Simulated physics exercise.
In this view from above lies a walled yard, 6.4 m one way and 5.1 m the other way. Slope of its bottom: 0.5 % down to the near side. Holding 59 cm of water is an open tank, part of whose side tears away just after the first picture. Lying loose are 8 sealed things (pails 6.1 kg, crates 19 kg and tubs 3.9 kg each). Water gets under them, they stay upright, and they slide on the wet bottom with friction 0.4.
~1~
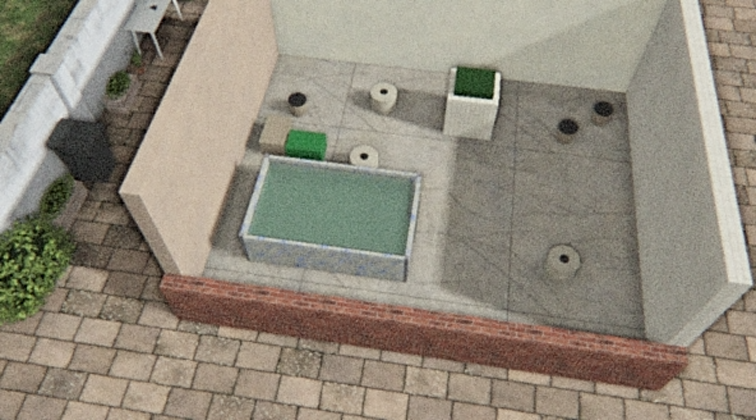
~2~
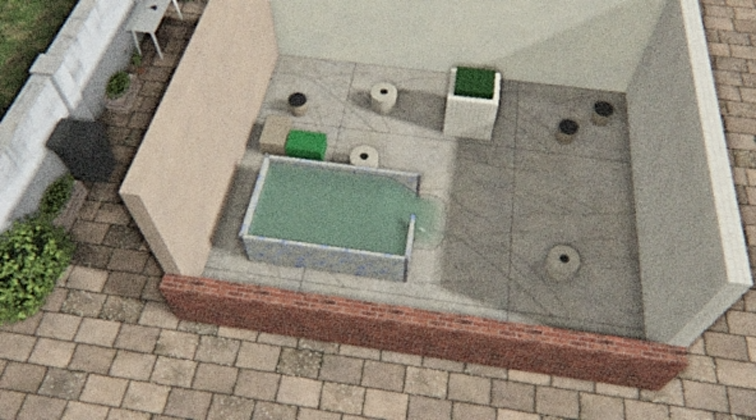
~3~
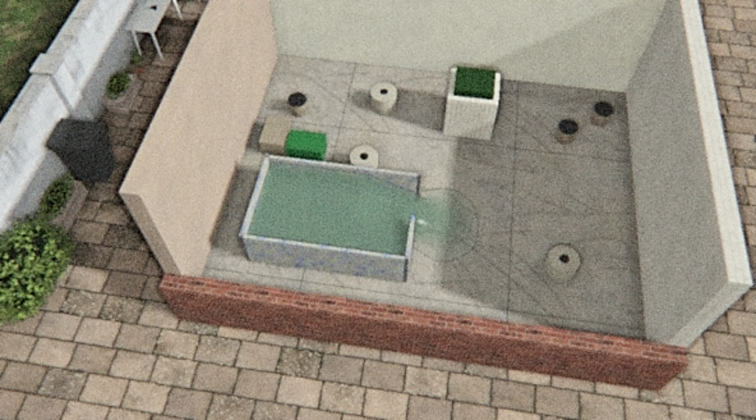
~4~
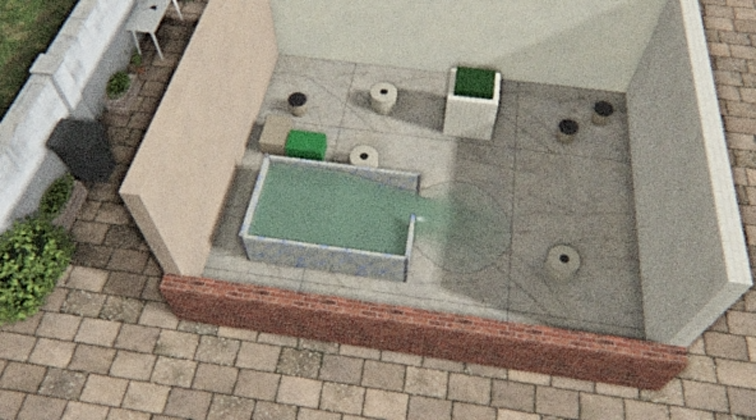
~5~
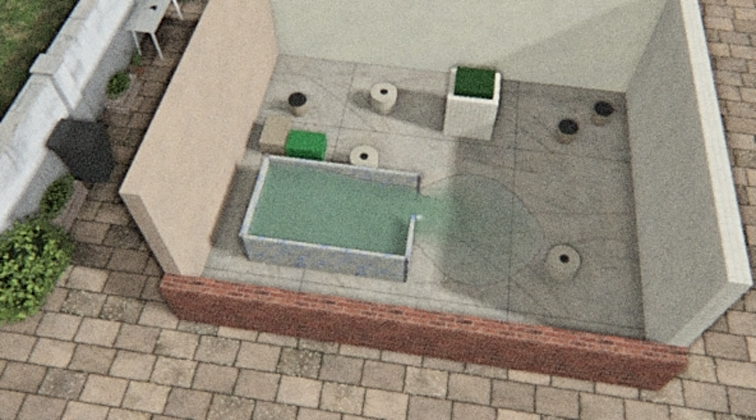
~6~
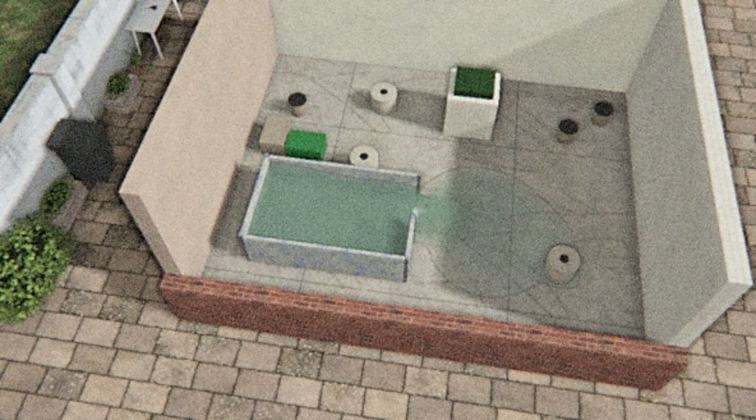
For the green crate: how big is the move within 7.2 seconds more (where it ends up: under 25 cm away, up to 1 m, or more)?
Its move will be negligible.
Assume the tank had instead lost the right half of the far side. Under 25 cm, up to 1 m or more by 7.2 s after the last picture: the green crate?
From there, the green crate gets swept far.
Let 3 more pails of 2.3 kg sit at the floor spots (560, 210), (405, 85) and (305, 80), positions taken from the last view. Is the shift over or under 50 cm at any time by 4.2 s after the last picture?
Well, in that order it's higher, lower and lower.
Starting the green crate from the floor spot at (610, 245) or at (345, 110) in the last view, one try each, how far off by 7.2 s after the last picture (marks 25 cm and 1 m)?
I'd say it lands far off on the first try and it does not really move on the second.
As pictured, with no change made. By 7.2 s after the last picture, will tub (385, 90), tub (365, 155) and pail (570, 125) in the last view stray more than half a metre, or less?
The first topped the threshold, the second never reached the threshold, and the third topped the threshold.
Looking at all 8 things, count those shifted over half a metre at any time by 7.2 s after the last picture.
Total: 4.
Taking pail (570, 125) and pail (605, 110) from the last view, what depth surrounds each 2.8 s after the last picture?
Some 12 cm at the first, some 16 cm at the second.
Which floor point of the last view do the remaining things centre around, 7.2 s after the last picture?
About (341, 138).
Then, 0.9 s after the last picture the green crate is near (306, 141), 0.0 m from its start, aground; 0 afloat.
Then, 2.8 s after the last picture the green crate is near (306, 141), 0.0 m from its start, aground; 3 afloat.
Then, 4.8 s after the last picture the green crate is near (306, 141), 0.0 m from its start, aground; 1 afloat.
Then, 7.2 s after the last picture the green crate is near (306, 141), 0.0 m from its start, aground; 1 afloat.
